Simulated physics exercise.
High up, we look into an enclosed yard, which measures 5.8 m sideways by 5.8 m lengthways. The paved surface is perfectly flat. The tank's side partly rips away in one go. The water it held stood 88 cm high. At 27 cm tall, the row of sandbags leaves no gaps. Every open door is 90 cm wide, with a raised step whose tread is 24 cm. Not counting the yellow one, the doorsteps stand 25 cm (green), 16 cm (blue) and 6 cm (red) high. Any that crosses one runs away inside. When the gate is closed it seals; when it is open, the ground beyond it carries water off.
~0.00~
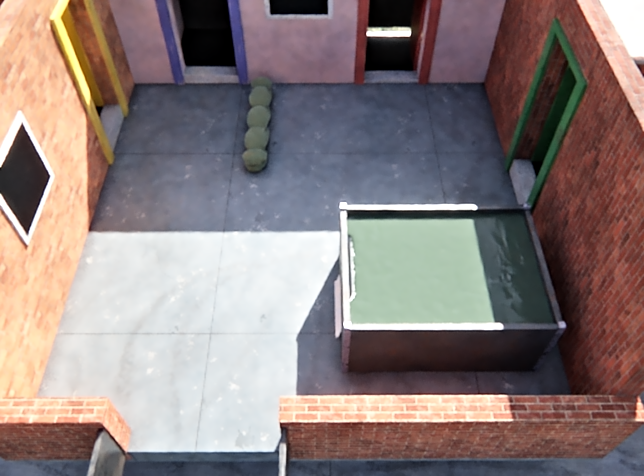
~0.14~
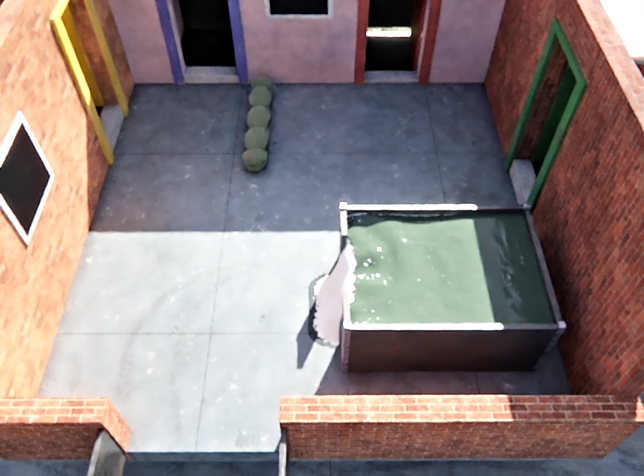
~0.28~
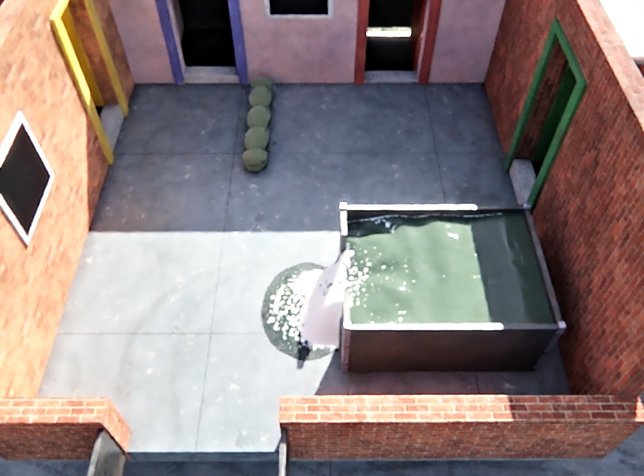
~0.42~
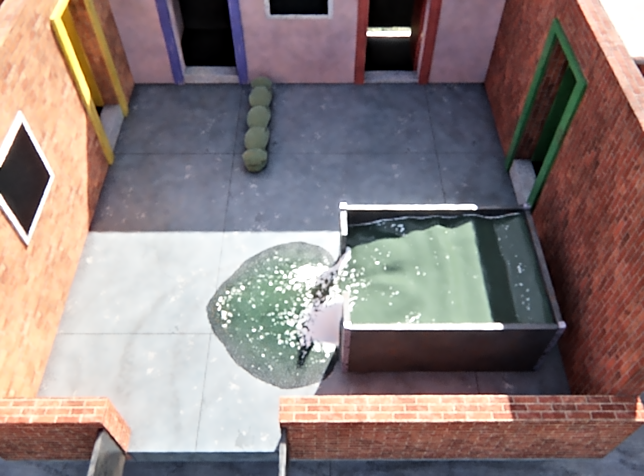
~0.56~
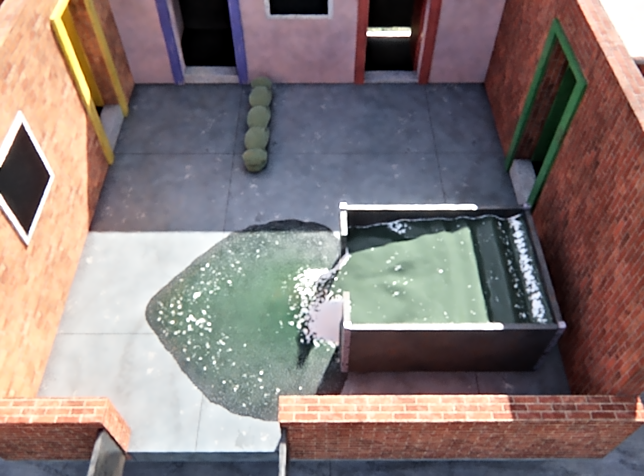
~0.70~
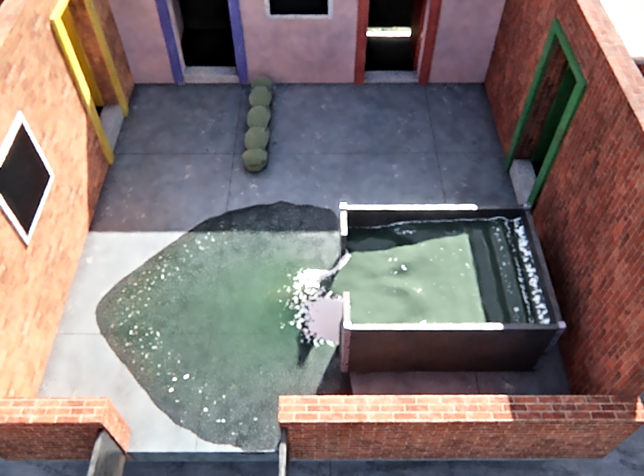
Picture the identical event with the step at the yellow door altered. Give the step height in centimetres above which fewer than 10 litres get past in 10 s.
14.5 cm.
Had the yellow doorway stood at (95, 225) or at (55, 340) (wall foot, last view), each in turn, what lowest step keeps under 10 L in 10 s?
Around 21 and 28 cm respectively.
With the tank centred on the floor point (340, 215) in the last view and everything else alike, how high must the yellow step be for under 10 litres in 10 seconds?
Minimum: Approx. 19 cm.
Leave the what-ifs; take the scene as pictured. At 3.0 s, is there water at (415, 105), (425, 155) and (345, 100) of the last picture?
So the three spots come out spared, spared, spared, in that order.
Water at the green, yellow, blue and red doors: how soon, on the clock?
Green 7.0 s, yellow 1.8 s, blue 2.8 s, red 4.0 s.
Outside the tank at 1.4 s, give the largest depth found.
48 cm.
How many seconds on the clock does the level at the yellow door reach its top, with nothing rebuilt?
Around 6.5 s.
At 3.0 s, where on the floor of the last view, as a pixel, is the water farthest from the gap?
Look about (135, 84) in the last picture.
After 1.4 s water covers 40 % of the floor, deepest (48 cm) near (335, 309); it has not reached the yellow door.
After 3.0 s water covers 45 % of the floor, deepest (31 cm) near (335, 309); 11 cm at the yellow door, 0 litres in over its 25 cm step.
After 10.0 s water covers 85 % of the floor, deepest (14 cm) near (218, 112); 13 cm at the yellow door, 0 litres in over its 25 cm step.
At the yellow door as built, the water arrived by 1.8 s and peaked near 18 cm at 6.6 s.
With a step of 11.5 cm, 33 litres would have come in within the 10 s; with 16 cm, 5 litres. So under 10 litres takes about 14.5 cm.
